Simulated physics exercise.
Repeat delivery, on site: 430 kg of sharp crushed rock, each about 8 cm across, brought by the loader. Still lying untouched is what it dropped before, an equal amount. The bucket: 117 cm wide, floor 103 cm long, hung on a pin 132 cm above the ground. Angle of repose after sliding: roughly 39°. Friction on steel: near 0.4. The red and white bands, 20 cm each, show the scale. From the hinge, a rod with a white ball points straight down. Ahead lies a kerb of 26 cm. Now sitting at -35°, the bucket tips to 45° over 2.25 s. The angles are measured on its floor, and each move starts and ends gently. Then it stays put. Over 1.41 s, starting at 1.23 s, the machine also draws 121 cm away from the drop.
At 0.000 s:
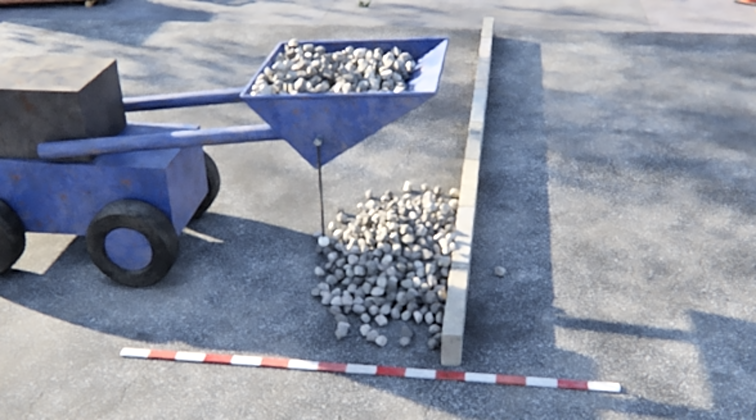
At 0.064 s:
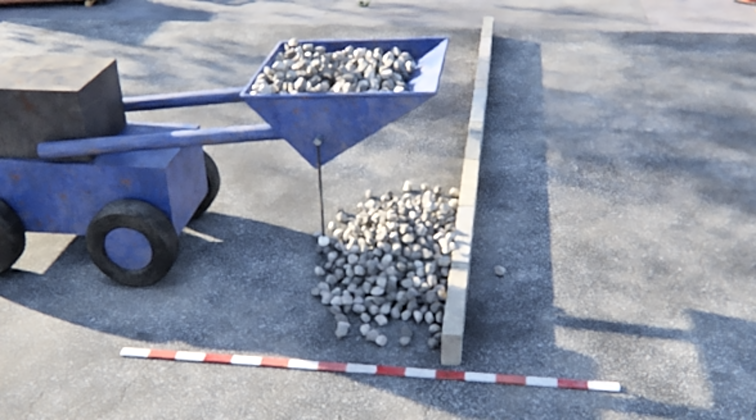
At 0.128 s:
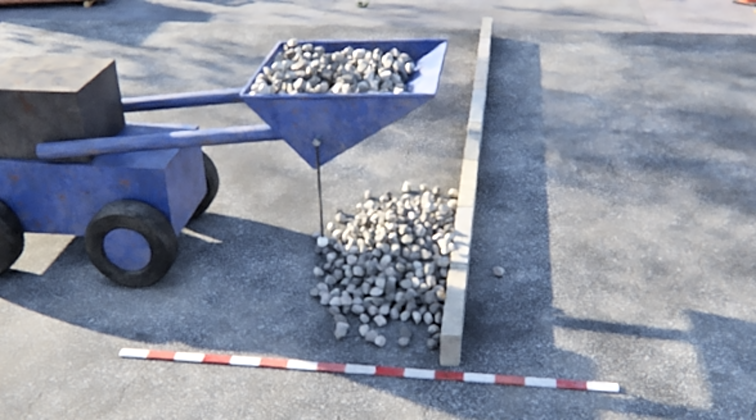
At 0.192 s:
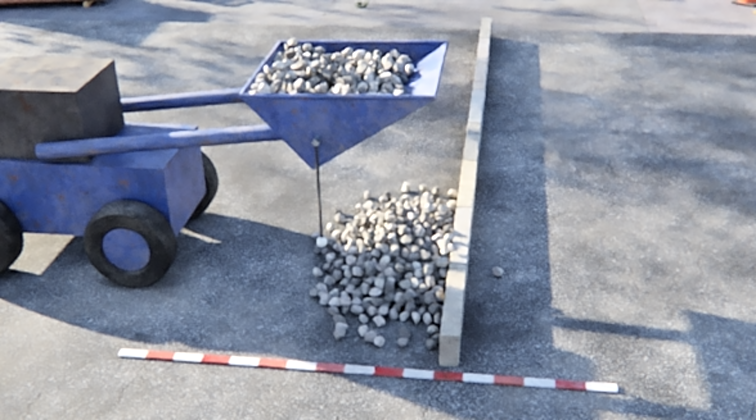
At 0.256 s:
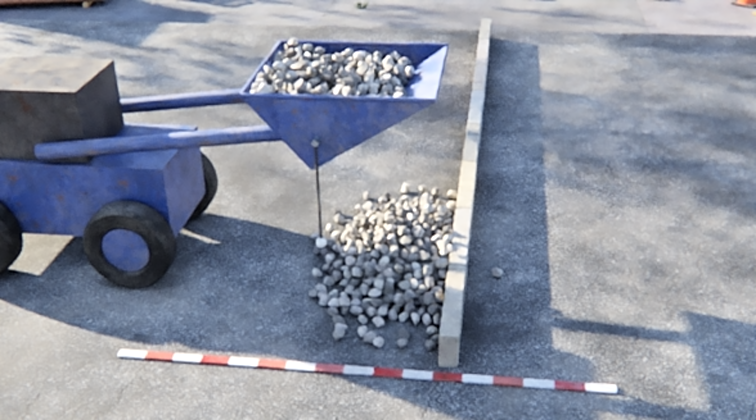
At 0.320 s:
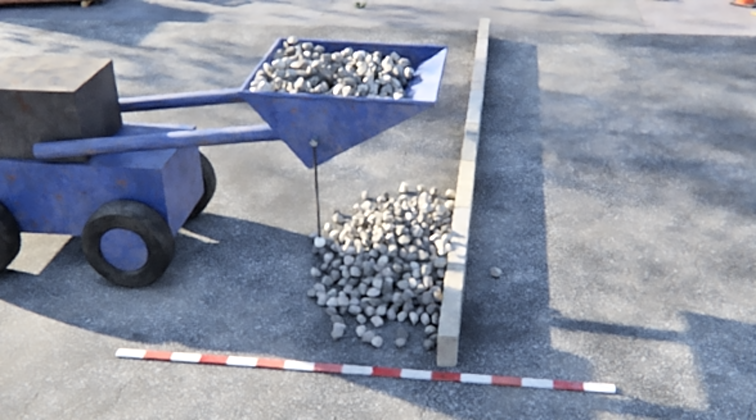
On sunlit pavement, a blue loader's bucket of stones barely moves above a stone pile.
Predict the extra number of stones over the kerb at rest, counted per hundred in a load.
About 0 more per hundred stones.
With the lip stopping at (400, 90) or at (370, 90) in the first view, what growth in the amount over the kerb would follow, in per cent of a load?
The first would add some 0 per cent and the second some 0 per cent.
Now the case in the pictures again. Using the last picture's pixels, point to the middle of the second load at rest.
Around (353, 242).
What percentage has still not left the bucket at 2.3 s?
Close to 0 in a hundred is still held.
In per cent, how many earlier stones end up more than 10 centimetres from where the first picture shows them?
0 %.
After 1.7 s the floor is at 33°; in per cent of one load, 81 in the bucket, 119 on this side of the kerb; the foremost stones are at (452, 256).
After 2.3 s the floor is at 45°; in per cent of one load, 1 in the bucket, 199 on this side of the kerb; the foremost stones are at (468, 246).
After 3.1 s the floor is at 45°; in per cent of one load, 0 in the bucket, 200 on this side of the kerb; the foremost stones are at (472, 250).
After 5.8 s the floor is at 45°; in per cent of one load, 0 in the bucket, 200 on this side of the kerb; the foremost stones are at (472, 250). Net gain over the kerb, 0.
